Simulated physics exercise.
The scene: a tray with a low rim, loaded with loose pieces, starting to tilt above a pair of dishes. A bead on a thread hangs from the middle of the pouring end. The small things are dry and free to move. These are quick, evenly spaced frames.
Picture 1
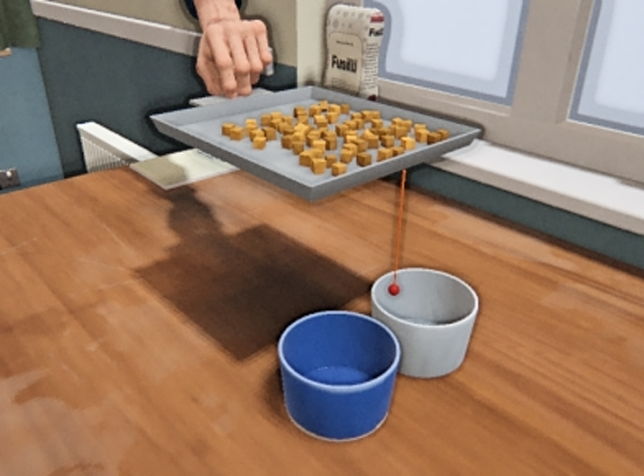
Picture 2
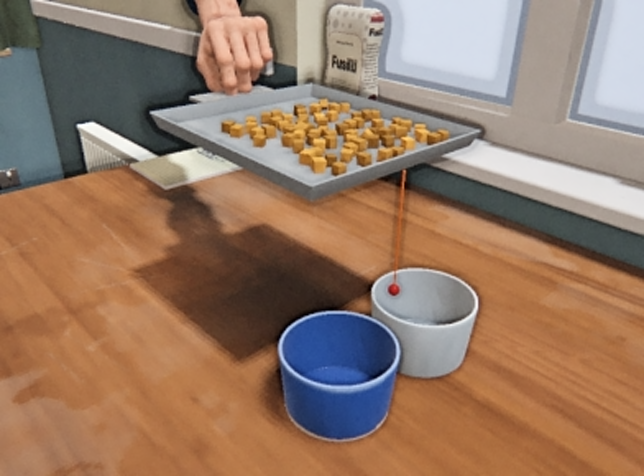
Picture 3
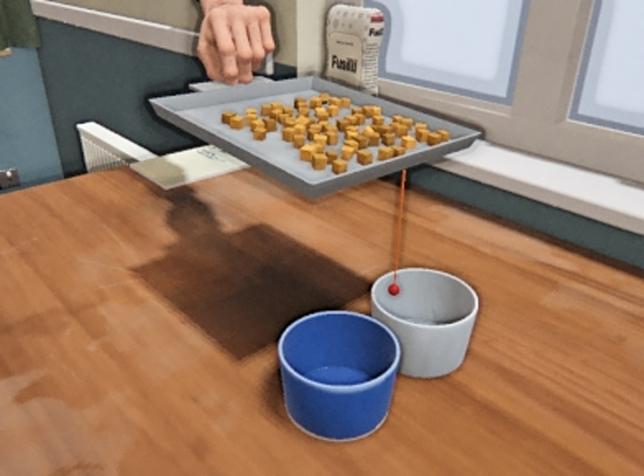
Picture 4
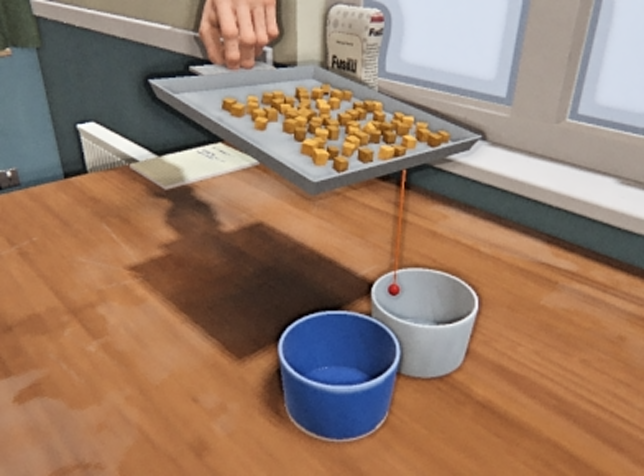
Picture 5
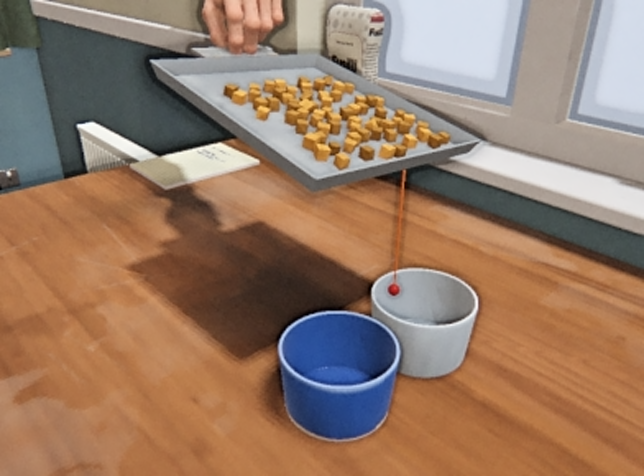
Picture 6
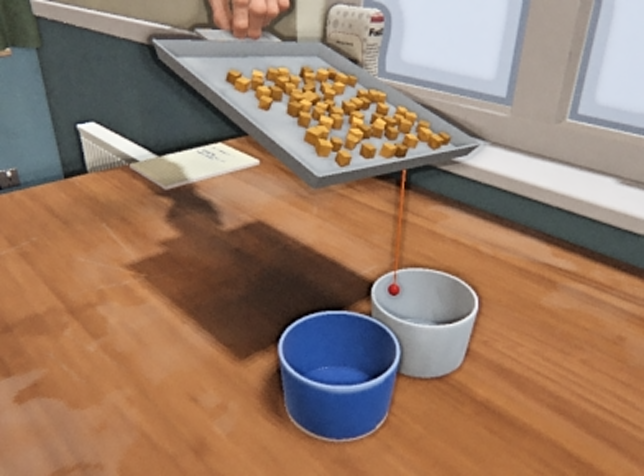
In a kitchen corner beside a window, a wooden worktop is seen from slightly above by a still camera. A hand grips the far left side of a grey tray of golden-brown croutons, above a blue dish and a pale grey one, with a red bead hanging on a thread. The hand rises, slowly tilting the tray towards its right corner, while the croutons keep their places on it.
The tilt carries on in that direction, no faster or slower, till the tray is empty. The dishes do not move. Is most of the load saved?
They take only the smaller part between them.
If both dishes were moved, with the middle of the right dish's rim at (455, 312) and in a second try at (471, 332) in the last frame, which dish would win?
First the right-hand dish, then right.
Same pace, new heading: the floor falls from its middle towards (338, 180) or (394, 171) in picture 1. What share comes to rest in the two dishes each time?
Near 80 % and 40 %.
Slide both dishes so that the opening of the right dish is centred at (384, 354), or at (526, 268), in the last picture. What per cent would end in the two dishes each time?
Roughly 10 per cent, and 60 per cent.
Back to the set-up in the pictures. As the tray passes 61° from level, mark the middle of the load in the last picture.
Near (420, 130).
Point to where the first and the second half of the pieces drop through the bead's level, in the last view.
First near (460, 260), later near (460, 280).
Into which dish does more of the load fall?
That is right.
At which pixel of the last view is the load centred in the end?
Around (465, 346).
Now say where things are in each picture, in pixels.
Corners of the pouring end at (312, 182) and (472, 129), level; middle of the load at (323, 133), croutons; left dish at (381, 401); right dish at (464, 341); bead on its thread at (394, 290), in the first frame.
Corners of the pouring end at (312, 181) and (472, 130), level; middle of the load at (323, 132), in the second frame.
Corners of the pouring end at (313, 179) and (472, 132), tipped barely, lowest at the right corner; middle of the load at (324, 127), in the third frame.
Corners of the pouring end at (315, 176) and (473, 135), tipped a little, lowest at the right corner; middle of the load at (325, 120), in the fourth frame.
Corners of the pouring end at (317, 173) and (473, 138), tipped a little, lowest at the right corner; middle of the load at (327, 113), in the fifth frame.
Corners of the pouring end at (319, 171) and (473, 141), tipped clearly, lowest at the right corner; middle of the load at (329, 106); left dish at (381, 401); right dish at (464, 341), in the sixth frame.
Soon after the last picture, tray tipped steeply; all on the tray.
A little later, tray tipped past a quarter turn; nearly all on the tray; a stray few in the air.
Later still, tray tipped past a quarter turn; about a third in the right dish; about two thirds outside both.
At rest, tray tipped past a quarter turn; none in the left dish; about a third in the right dish; about two thirds outside both.
